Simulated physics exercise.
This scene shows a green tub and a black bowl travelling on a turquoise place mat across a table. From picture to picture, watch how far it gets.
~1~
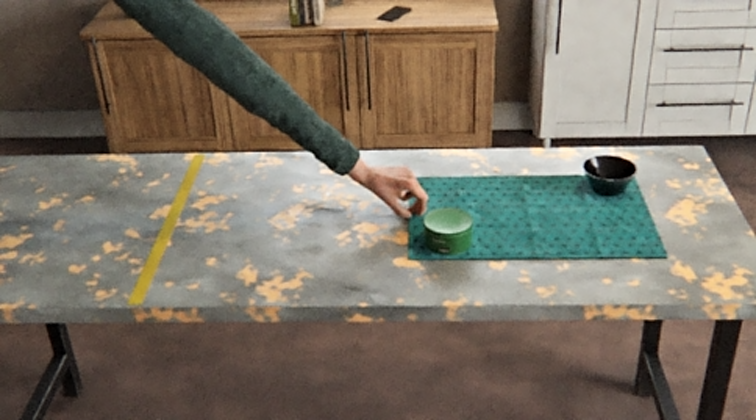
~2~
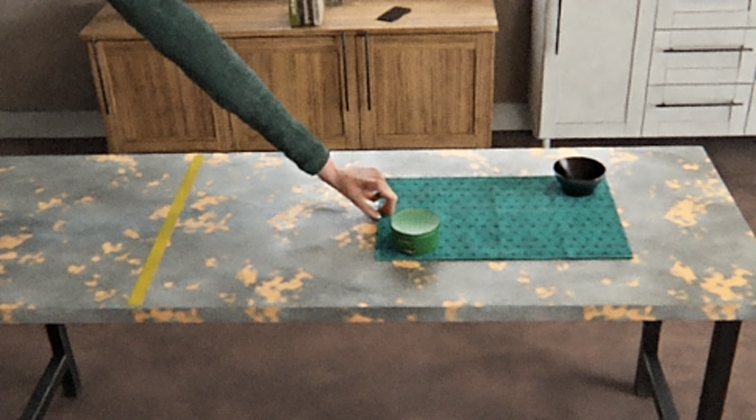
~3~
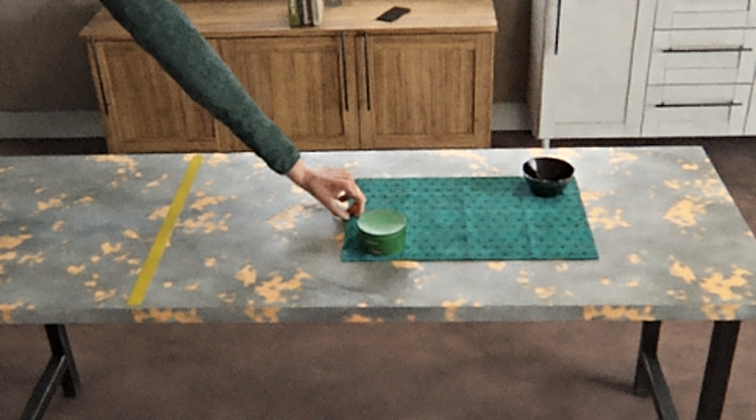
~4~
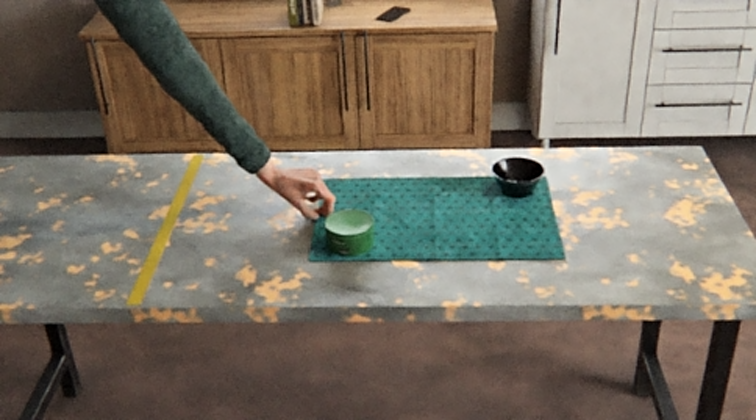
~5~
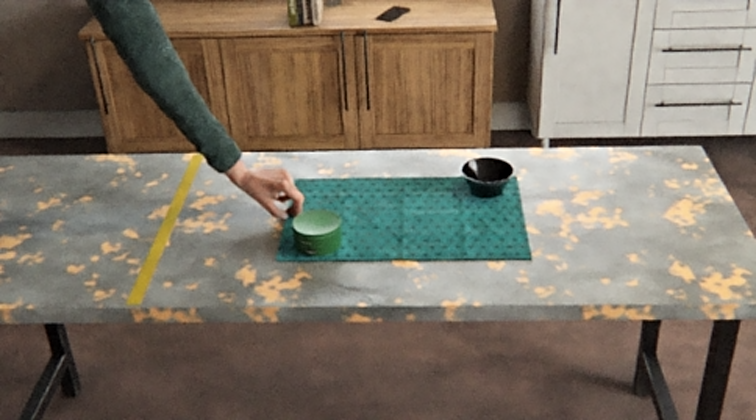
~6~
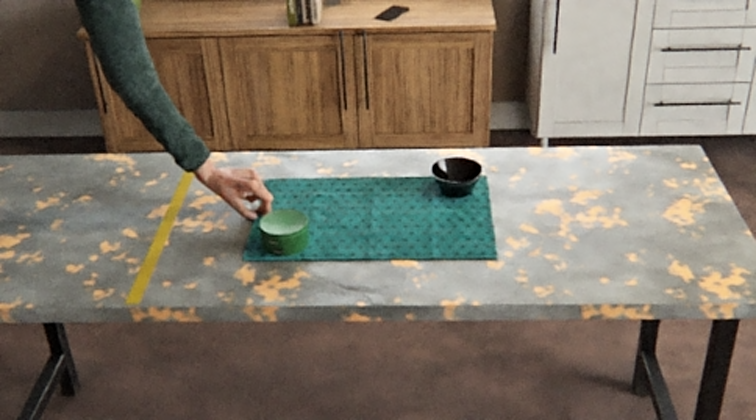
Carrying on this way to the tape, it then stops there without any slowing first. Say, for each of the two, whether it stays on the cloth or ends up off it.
Per item - green tub: Ends up off; black bowl: Stays on.
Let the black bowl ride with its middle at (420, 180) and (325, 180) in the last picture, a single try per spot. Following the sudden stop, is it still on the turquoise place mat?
Try one: It rides out the stop; try two: It gets flung off.
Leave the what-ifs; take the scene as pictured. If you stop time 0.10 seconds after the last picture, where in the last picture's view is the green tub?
Close to (221, 233).
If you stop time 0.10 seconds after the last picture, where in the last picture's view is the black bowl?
Its middle sits close to (397, 181).
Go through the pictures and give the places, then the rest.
The first frame shows place mat end (409, 259); green tub (448, 220); black bowl (610, 167); tape (141, 288).
The second frame shows place mat end (375, 260), far hem (634, 258); black bowl (579, 168).
The third frame shows place mat end (342, 260); green tub (382, 221).
The fourth frame shows place mat end (309, 261), far hem (566, 259); black bowl (518, 169).
The fifth frame shows place mat end (276, 261); green tub (317, 222).
The sixth frame shows place mat end (243, 260), far hem (497, 258); green tub (283, 222); black bowl (457, 169); tape (139, 288).
Then, 0.10 s after the last picture, hem short of the tape; green tub on the cloth near (221, 233); black bowl on the cloth near (397, 181).
Then, 0.21 s after the last picture, hem at the tape; green tub ahead of the hem near (157, 234); black bowl on the cloth near (338, 181).
At rest, hem at the tape; green tub ahead of the hem near (103, 236); black bowl on the cloth near (284, 182). The green tub shoots off the front and the black bowl remains aboard.
